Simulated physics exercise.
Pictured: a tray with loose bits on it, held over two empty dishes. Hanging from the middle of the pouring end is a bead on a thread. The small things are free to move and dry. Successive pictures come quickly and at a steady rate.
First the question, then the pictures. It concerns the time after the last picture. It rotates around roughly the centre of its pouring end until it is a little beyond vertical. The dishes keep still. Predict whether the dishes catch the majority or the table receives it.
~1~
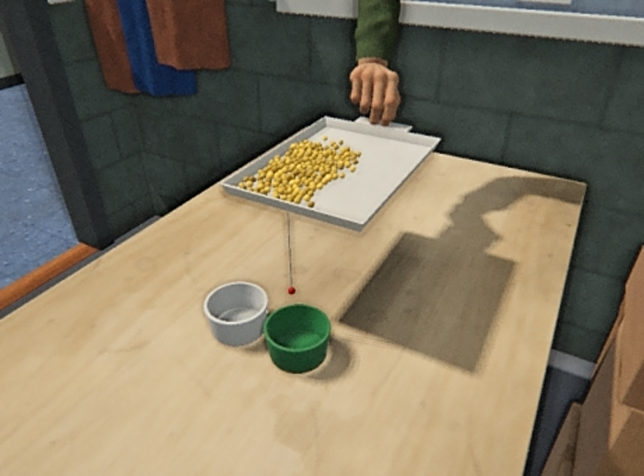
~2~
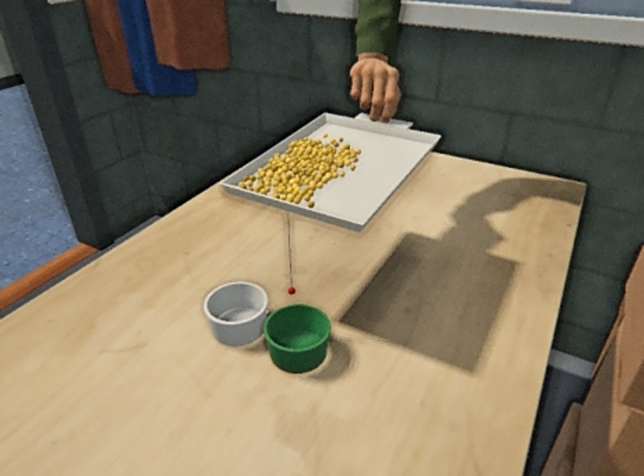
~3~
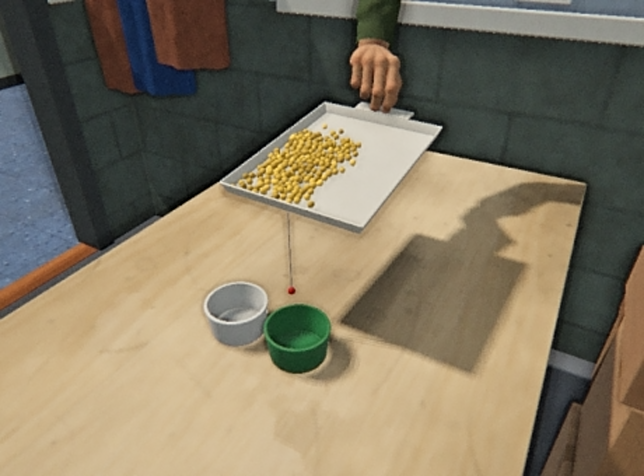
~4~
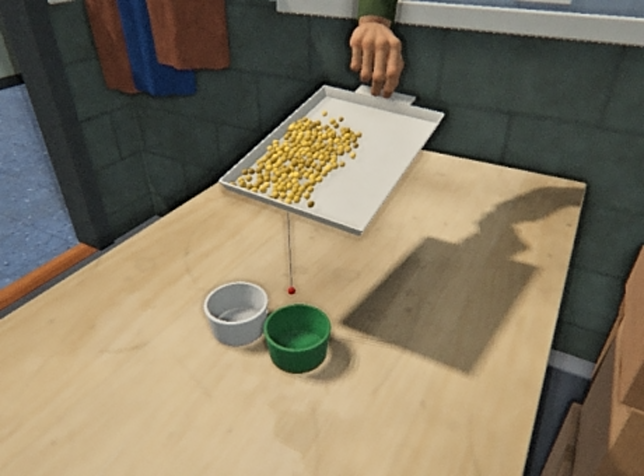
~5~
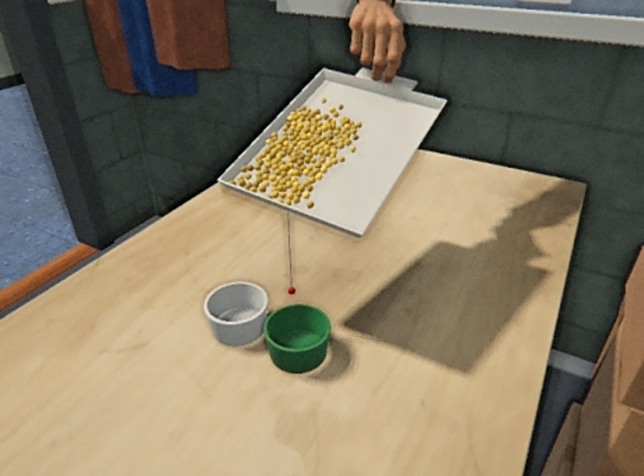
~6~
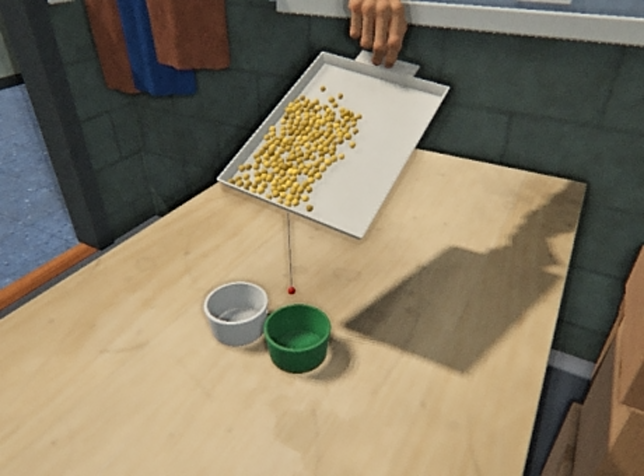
The table receives the majority.
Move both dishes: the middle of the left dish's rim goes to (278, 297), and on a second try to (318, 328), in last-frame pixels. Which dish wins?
Well, first the dish at right, then the dish at left.
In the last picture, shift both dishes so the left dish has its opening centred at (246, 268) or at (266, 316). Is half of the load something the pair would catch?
Shy of half, then past half.
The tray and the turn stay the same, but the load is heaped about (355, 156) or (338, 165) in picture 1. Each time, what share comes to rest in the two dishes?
Near 20 % and 30 %.
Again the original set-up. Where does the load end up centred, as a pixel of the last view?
Last view, resting centre - approx. (330, 367).
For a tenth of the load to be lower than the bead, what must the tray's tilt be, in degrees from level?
Angle reached: About 70°.
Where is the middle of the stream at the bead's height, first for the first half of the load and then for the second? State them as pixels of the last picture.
(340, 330) first, (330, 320) later.
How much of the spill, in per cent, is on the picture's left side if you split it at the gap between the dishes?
About 10 %.
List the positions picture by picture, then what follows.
In the first frame, corners of the pouring end at (227, 183) and (360, 220), level; middle of the load at (310, 169), puffed corn balls; left dish at (219, 331); right dish at (281, 358); bead on its thread at (292, 291).
In the second frame, corners of the pouring end at (226, 182) and (360, 221), level; middle of the load at (310, 167).
In the third frame, corners of the pouring end at (226, 181) and (360, 223), tipped barely, lowest at the right corner; middle of the load at (310, 163).
In the fourth frame, corners of the pouring end at (225, 180) and (360, 226), tipped a little, lowest at the right corner; middle of the load at (309, 156).
In the fifth frame, corners of the pouring end at (224, 179) and (360, 229), tipped clearly, lowest at the right corner; middle of the load at (304, 147).
In the sixth frame, corners of the pouring end at (223, 178) and (359, 232), tipped clearly, lowest at the right corner; middle of the load at (302, 143), about a quarter on the move; left dish at (219, 331); right dish at (281, 358).
Soon, tray tipped steeply; most on the tray; a stray few in the right dish; a stray few outside both; about a quarter in the air.
A while on, tray tipped past a quarter turn; a stray few on the tray; about a quarter in the right dish; a stray few in the left dish; about half outside both; about a quarter in the air.
Towards the end, tray tipped past a quarter turn; about a third in the right dish; a stray few in the left dish; about two thirds outside both.
Finally, tray tipped past a quarter turn; about a third in the right dish; a stray few in the left dish; about two thirds outside both.
